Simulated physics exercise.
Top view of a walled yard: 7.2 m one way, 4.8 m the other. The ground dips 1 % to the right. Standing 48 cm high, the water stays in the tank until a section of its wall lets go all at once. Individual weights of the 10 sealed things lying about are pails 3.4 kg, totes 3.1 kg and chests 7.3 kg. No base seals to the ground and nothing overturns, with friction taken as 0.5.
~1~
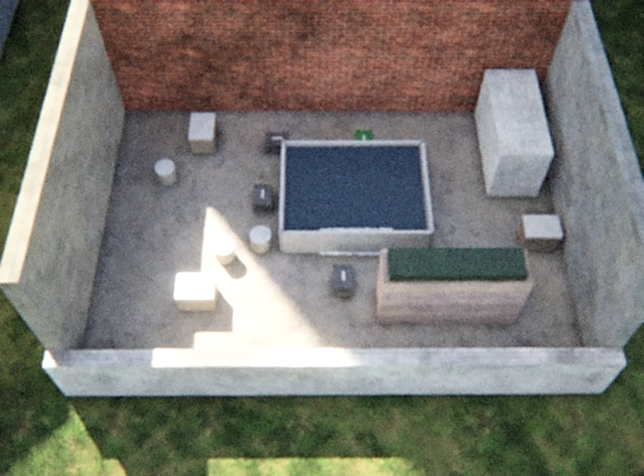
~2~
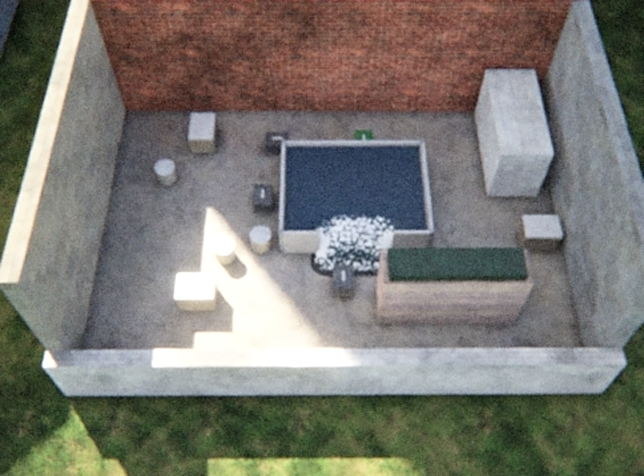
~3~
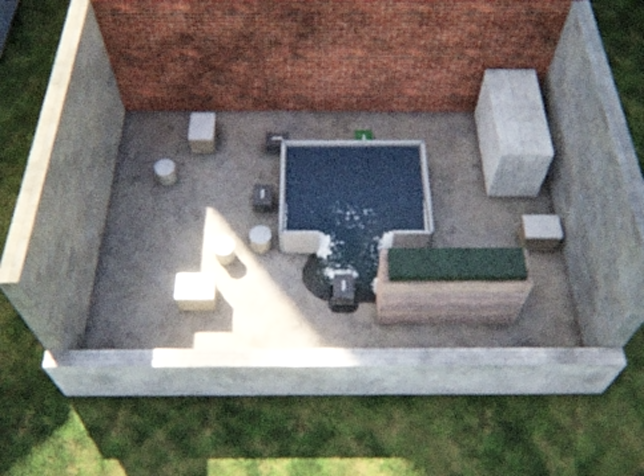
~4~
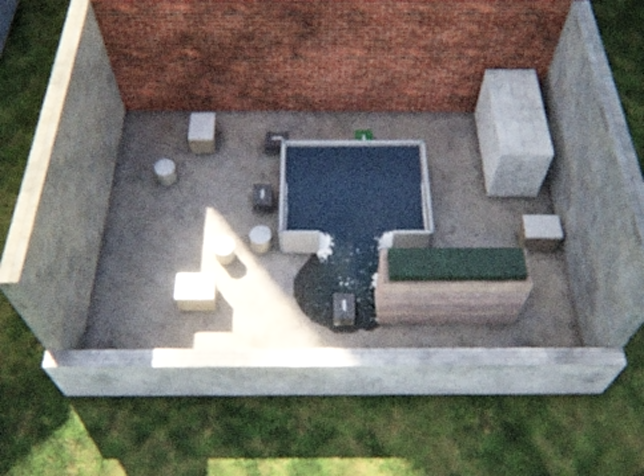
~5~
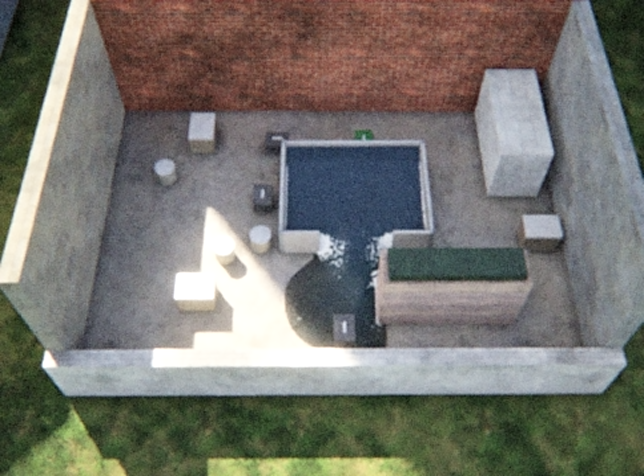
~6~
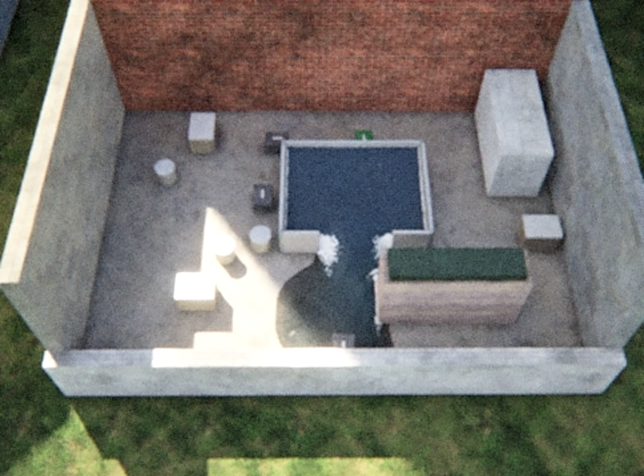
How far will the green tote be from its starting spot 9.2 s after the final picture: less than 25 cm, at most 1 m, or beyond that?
At most 1 m.
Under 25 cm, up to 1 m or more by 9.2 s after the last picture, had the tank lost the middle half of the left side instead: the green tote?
Afterwards the green tote is carried a long way.
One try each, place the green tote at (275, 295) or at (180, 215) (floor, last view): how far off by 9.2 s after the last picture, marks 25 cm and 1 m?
Order of tries: It scoots a modest distance; it is flushed away.
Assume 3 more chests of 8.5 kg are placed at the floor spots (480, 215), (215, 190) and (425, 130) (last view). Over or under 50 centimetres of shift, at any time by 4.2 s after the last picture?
Spot by spot, in turn: Falls short, falls short, falls short.
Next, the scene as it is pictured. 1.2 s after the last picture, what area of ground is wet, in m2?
13 m2.
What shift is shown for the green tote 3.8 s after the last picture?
It is about 0 cm out of place by then.
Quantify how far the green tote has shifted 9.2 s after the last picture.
Around 80 cm from the start.
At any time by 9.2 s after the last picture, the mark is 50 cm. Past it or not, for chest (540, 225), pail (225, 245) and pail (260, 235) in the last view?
Well, going one by one, it's too far, not that far and not that far.
Then, 1.2 s after the last picture the green tote is near (364, 139), 0.0 m from its start, aground; 1 afloat.
Then, 3.8 s after the last picture the green tote is near (364, 139), 0.0 m from its start, aground; 2 afloat.
Then, 6.2 s after the last picture the green tote is near (364, 139), 0.0 m from its start, aground; 2 afloat.
Then, 9.2 s after the last picture the green tote is near (406, 142), 0.7 m from its start, afloat; 9 afloat.
